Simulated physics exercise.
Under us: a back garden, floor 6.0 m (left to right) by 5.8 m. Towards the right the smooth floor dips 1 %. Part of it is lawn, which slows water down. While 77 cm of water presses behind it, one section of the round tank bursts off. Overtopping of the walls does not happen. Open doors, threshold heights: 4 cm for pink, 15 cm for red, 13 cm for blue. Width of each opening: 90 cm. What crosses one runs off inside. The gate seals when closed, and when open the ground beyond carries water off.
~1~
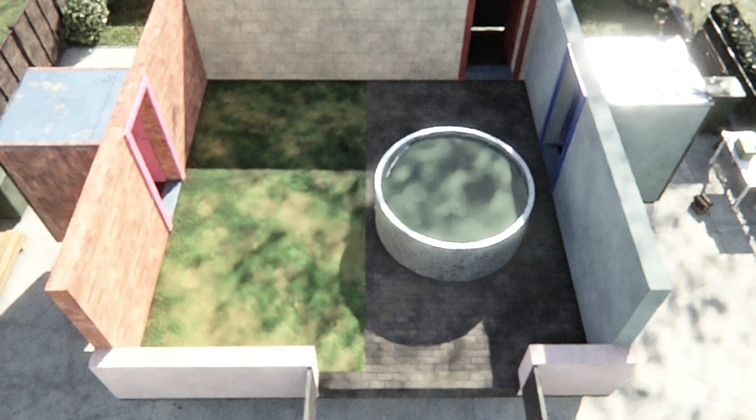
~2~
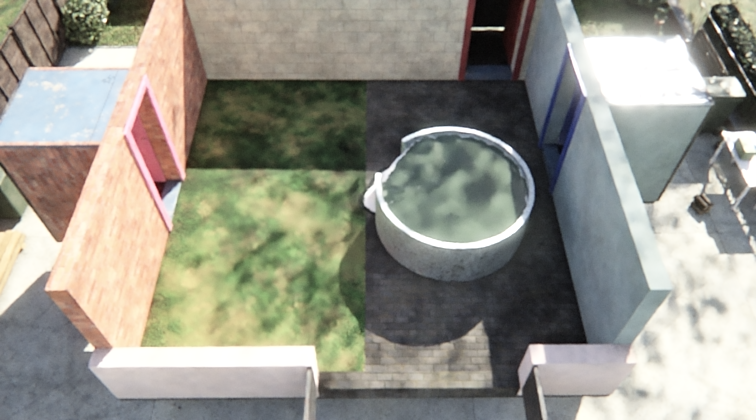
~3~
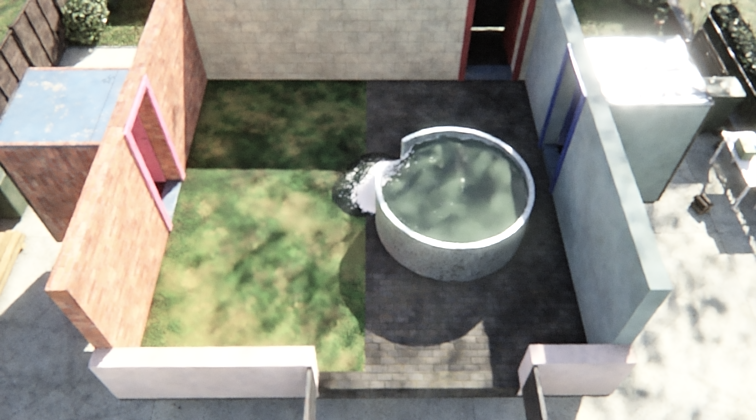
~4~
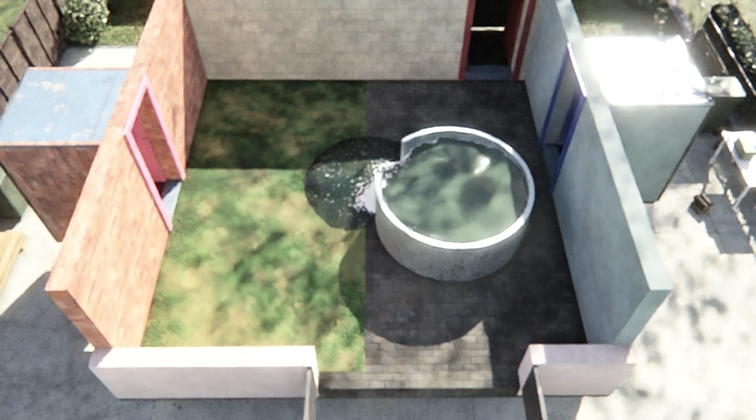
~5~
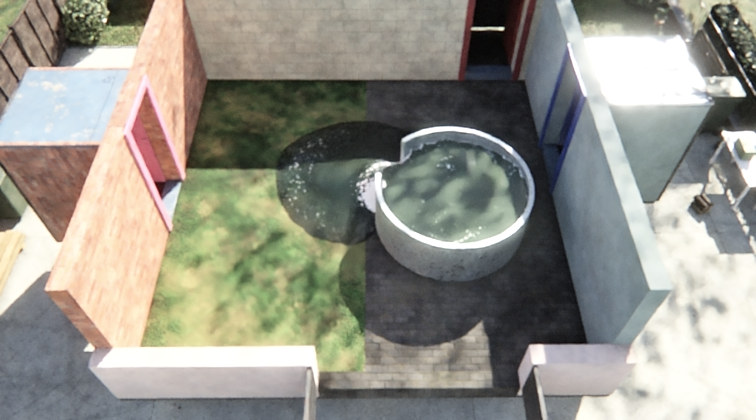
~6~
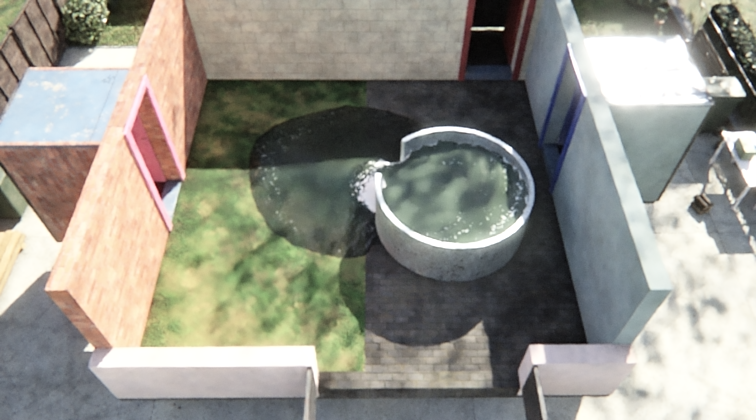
The clip shows a round tank of water in a walled back garden; a section on its left side bursts open, and water pours out, foaming, then spreads leftward in a widening dark pool across the lawn and paving.
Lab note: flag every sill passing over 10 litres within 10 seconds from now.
Pink door flagged, red door not flagged, blue door not flagged.
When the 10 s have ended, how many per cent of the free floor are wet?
Close to 100 in a hundred.
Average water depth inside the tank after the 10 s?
13 cm.
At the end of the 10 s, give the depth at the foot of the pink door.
It's about 6.5 cm.
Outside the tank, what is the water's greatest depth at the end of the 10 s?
Roughly 14 cm.
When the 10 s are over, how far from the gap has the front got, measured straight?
I'd say around 4.6 m from the gap.
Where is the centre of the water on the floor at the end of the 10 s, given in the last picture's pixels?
The water is centred near (373, 194).
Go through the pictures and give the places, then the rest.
Still water, 77 cm deep, in the round tank at (454, 186), in the first frame.
The front is at (367, 207), 0.5 m from the gap at (389, 180); 0.2 m2 of floor is under water; 77 cm left at the back of the round tank, in the second frame.
Water pours out at (389, 182) and has run 0.8 m, to (371, 157); deepest outside 45 cm, 77 cm at the round tank's back, in the third frame.
Water pours out at (389, 183) and has run 1.3 m, to (313, 170); deepest outside 42 cm, 77 cm at the round tank's back, in the fourth frame.
Water pours out at (389, 182) and has run 1.9 m, to (293, 147); deepest outside 44 cm, 76 cm at the round tank's back, in the fifth frame.
Water pours out at (389, 182) and has run 2.4 m, to (267, 137); deepest outside 46 cm, 72 cm at the round tank's back, in the sixth frame.
A moment later water covers 35 % of the floor and is deepest (40 cm) near (382, 190); pink door not reached, red door not reached, blue door not reached.
Soon after water covers 45 % of the floor and is deepest (30 cm) near (382, 190); pink door 12 cm at the sill, 3 L in, red door not reached, blue door not reached.
Next water covers 55 % of the floor and is deepest (24 cm) near (382, 190); pink door 10 cm at the sill, 43 L in, red door 3 cm at the sill, 0 L in, blue door not reached.
Later on water covers 75 % of the floor and is deepest (16 cm) near (382, 190); pink door 9 cm at the sill, 94 L in, red door 7 cm at the sill, 0 L in, blue door 4 cm at the sill, 0 L in.
At the end water covers 100 % of the floor and is deepest (14 cm) near (544, 173); pink door 6 cm at the sill, 129 L in, red door 11 cm at the sill, 0 L in, blue door 12 cm at the sill, 0 L in.
